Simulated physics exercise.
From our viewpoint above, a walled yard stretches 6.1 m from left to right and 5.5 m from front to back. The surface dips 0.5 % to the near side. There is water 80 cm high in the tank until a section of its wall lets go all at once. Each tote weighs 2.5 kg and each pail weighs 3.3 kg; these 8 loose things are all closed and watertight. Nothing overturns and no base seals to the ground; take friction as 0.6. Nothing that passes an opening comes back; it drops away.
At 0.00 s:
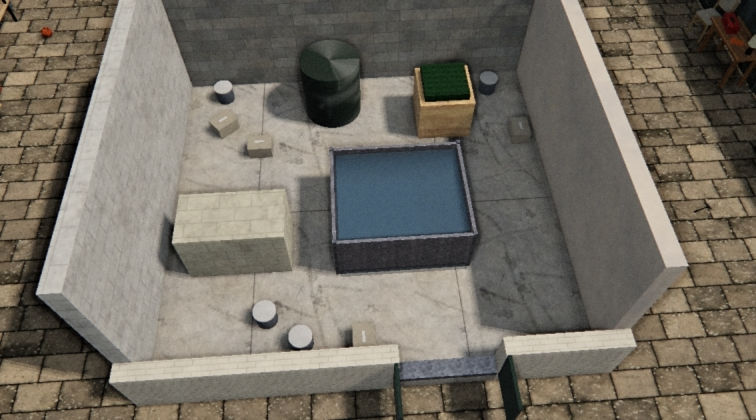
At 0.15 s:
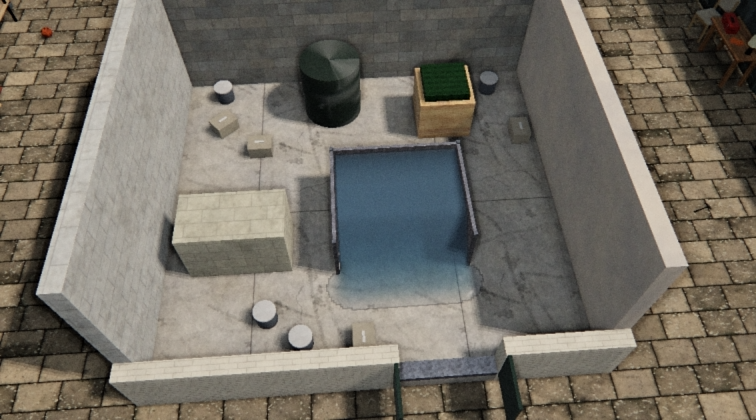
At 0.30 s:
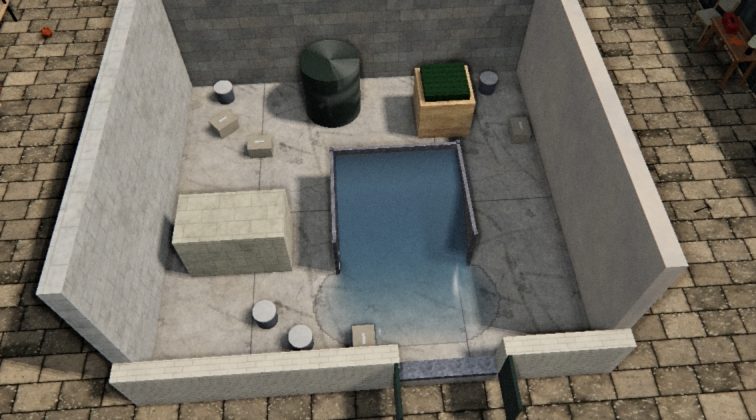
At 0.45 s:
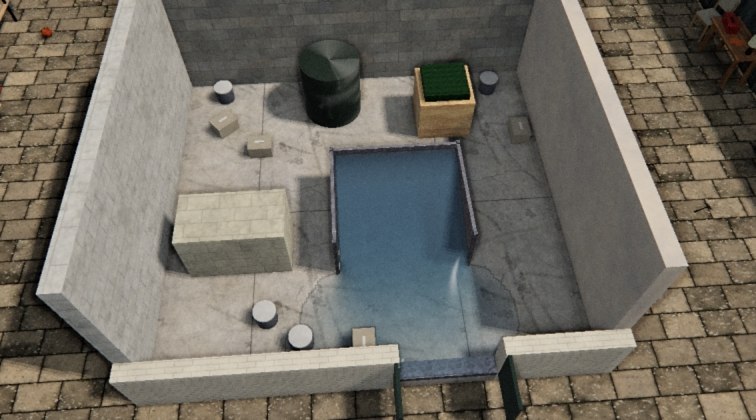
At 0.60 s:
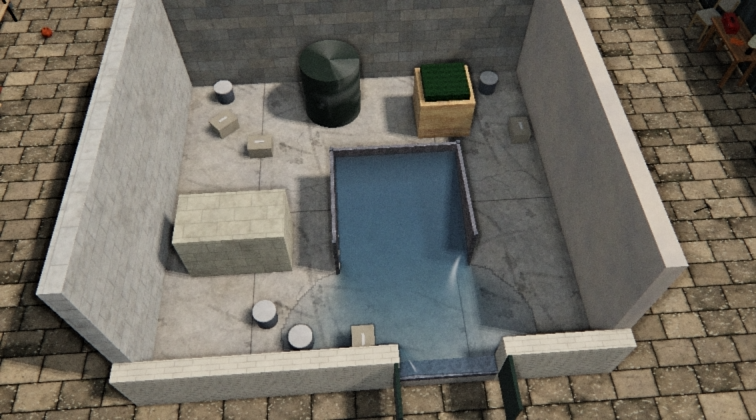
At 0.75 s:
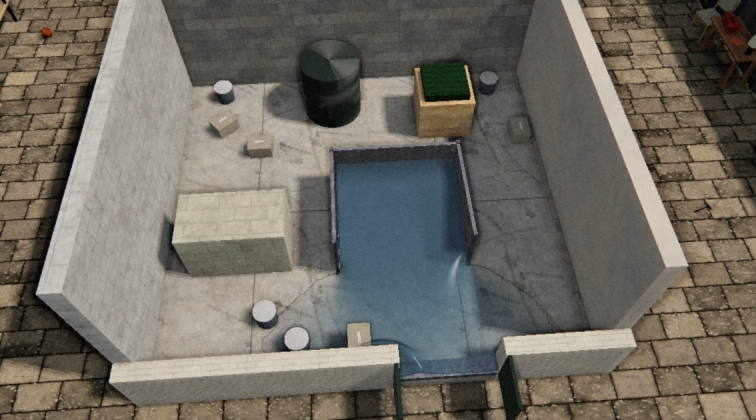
In a walled yard seen from above, a raised tank of water stands among a pale block, a dark green barrel and scattered small containers. Its near side disappears and water spreads across the floor to the front gap, and a small box and a grey pail near the front wall shift very slightly.
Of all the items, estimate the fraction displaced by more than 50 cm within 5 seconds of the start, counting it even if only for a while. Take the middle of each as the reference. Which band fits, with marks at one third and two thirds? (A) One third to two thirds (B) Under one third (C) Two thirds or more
(C) Two thirds or more.
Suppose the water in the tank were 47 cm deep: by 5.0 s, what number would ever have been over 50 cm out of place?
The count would be 3.
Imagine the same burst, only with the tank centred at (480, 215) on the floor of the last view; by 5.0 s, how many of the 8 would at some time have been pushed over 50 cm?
In that case the number is 5.
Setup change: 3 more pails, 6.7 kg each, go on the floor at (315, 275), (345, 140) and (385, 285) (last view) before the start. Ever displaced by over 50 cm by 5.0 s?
Outcome: Stays within first, stays within next, breaks the threshold last.
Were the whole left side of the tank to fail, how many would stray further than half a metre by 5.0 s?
You'd get 7 in that case.
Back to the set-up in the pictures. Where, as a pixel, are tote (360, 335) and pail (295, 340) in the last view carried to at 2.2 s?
They end up about (168, 328) and (173, 260) in the last view.
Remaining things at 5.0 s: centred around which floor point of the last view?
At about (316, 134).
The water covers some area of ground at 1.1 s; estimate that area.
At that time the wet patch spans about 9.0 m2.
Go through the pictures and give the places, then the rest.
In the first frame, a tote at (364, 336) rests on the ground; a pail at (300, 336), on the bottom; water covers 3.1 m2; 0 of 8 have shifted.
In the second frame, a tote at (364, 336) rests on the ground; a pail at (300, 336) rests on the ground; 4.3 m2 under water; 0 of 8 have shifted.
In the third frame, a tote at (364, 339) rests on the ground, 3 cm from its start; a pail at (300, 336) rests on the ground; 5.8 m2 under water; 0 of 8 have shifted.
In the fourth frame, a tote at (364, 342) floats, 10 cm from its start; a pail at (300, 336) rests on the ground; 7.4 m2 under water; 1 of 8 have shifted.
In the fifth frame, a tote at (363, 340), afloat, 10 cm from its start; a pail at (300, 336), on the bottom; 7.8 m2 under water; 1 of 8 have shifted.
In the sixth frame, a tote at (359, 337), afloat, 12 cm from its start; a pail at (296, 338) rests on the ground, 6 cm from its start; 8.3 m2 under water; 2 of 8 have shifted.
After 1.1 s 1 of 8 are over 50 cm from their spots; 2 afloat.
After 2.2 s 3 of 8 are over 50 cm from their spots; 2 afloat.
After 3.5 s 3 of 8 are over 50 cm from their spots; 2 afloat.
After 5.0 s 6 of 8 are over 50 cm from their spots, and 6 have been at some point; 6 afloat.
